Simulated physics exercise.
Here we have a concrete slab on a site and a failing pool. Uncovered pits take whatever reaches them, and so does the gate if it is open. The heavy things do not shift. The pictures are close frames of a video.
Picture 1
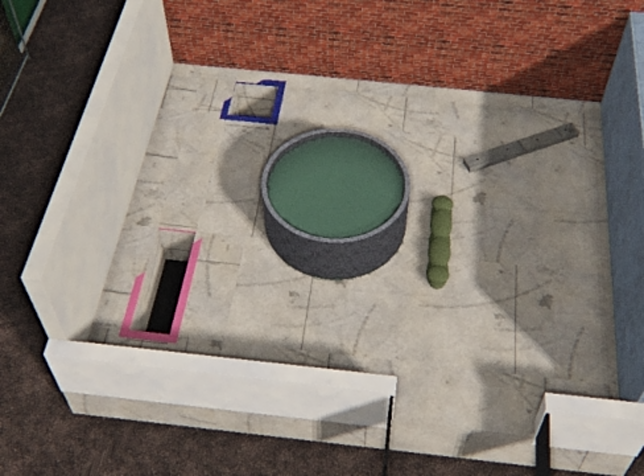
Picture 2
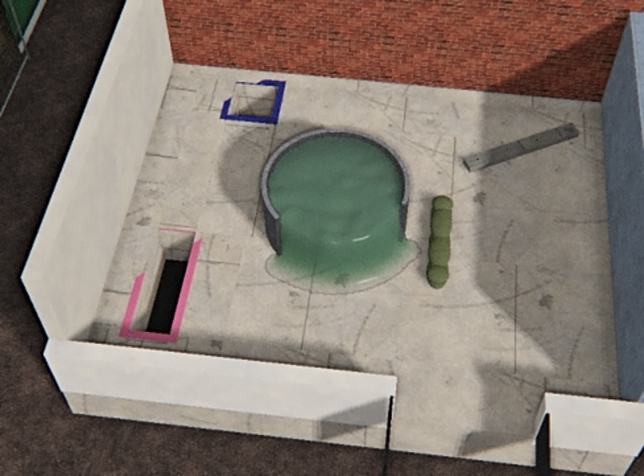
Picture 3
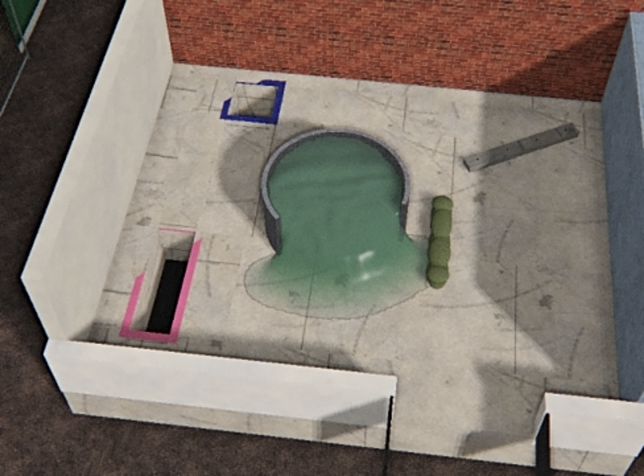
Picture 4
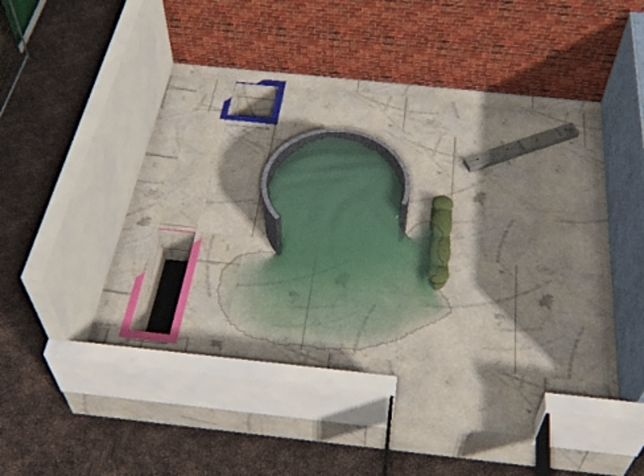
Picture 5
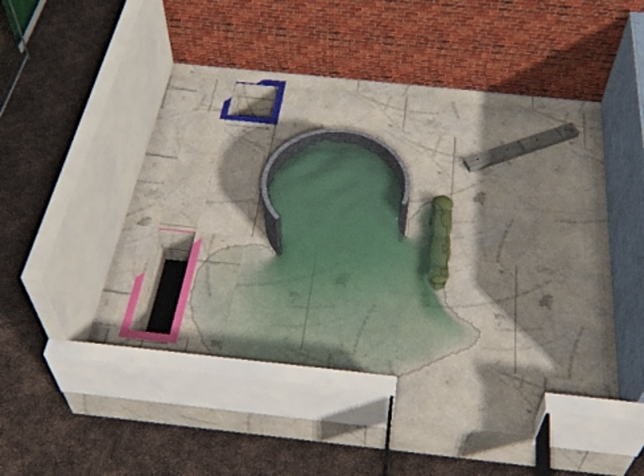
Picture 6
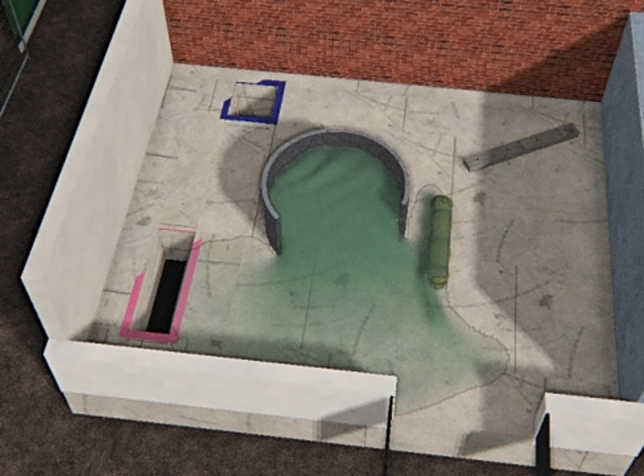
In the video, a round pool of still green water on a walled concrete slab opens at its near side, and the water pours out and spreads across the slab, reaching the low white wall and the green rounded object.
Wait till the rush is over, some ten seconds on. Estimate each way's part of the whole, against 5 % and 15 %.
The gate takes more than 15 %; the blue pit takes less than 5 %; the pink pit takes more than 15 %.
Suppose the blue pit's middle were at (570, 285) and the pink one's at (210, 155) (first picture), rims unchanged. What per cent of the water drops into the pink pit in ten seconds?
Per cent: Pink 10.
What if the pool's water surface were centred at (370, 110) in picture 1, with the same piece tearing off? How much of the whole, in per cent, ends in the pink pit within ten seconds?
Per cent: Pink 30.
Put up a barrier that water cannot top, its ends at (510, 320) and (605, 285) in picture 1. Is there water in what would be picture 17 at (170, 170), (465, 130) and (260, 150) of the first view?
One after the other: Not flooded, free of water, not flooded.
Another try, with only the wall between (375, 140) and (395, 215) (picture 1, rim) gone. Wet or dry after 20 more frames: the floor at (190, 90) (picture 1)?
Answer: Free of water.
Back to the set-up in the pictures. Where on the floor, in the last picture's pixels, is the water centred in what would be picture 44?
At about (411, 283).
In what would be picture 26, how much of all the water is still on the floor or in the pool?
Some 66 per cent.
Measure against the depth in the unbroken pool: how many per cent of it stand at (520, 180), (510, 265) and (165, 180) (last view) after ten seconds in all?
About 6, 4 and 0 per cent.
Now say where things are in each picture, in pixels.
Still water in the round pool at (336, 186), in the first picture.
Water pours out at (346, 264) and has run to (412, 247), in the second picture.
The front is at (250, 280), out from the gap at (346, 266), in the third picture.
The front is at (225, 298), out from the gap at (346, 268), in the fourth picture.
The front is at (214, 348), out from the gap at (346, 269), in the fifth picture.
The front is at a hidden place, out from the gap at (346, 269), in the sixth picture.
A moment on, water covers 35 % of the floor; the gate 6 %, the blue pit 0 %, the pink pit 1 %.
Next, water covers 40 % of the floor; the gate 16 %, the blue pit 0 %, the pink pit 2 %.
Then, water covers 45 % of the floor; the gate 25 %, the blue pit 0 %, the pink pit 9 %.
Later, water covers 65 % of the floor; the gate 31 %, the blue pit 0 %, the pink pit 19 %.
In the end, water covers 75 % of the floor; the gate 36 %, the blue pit 1 %, the pink pit 23 %.
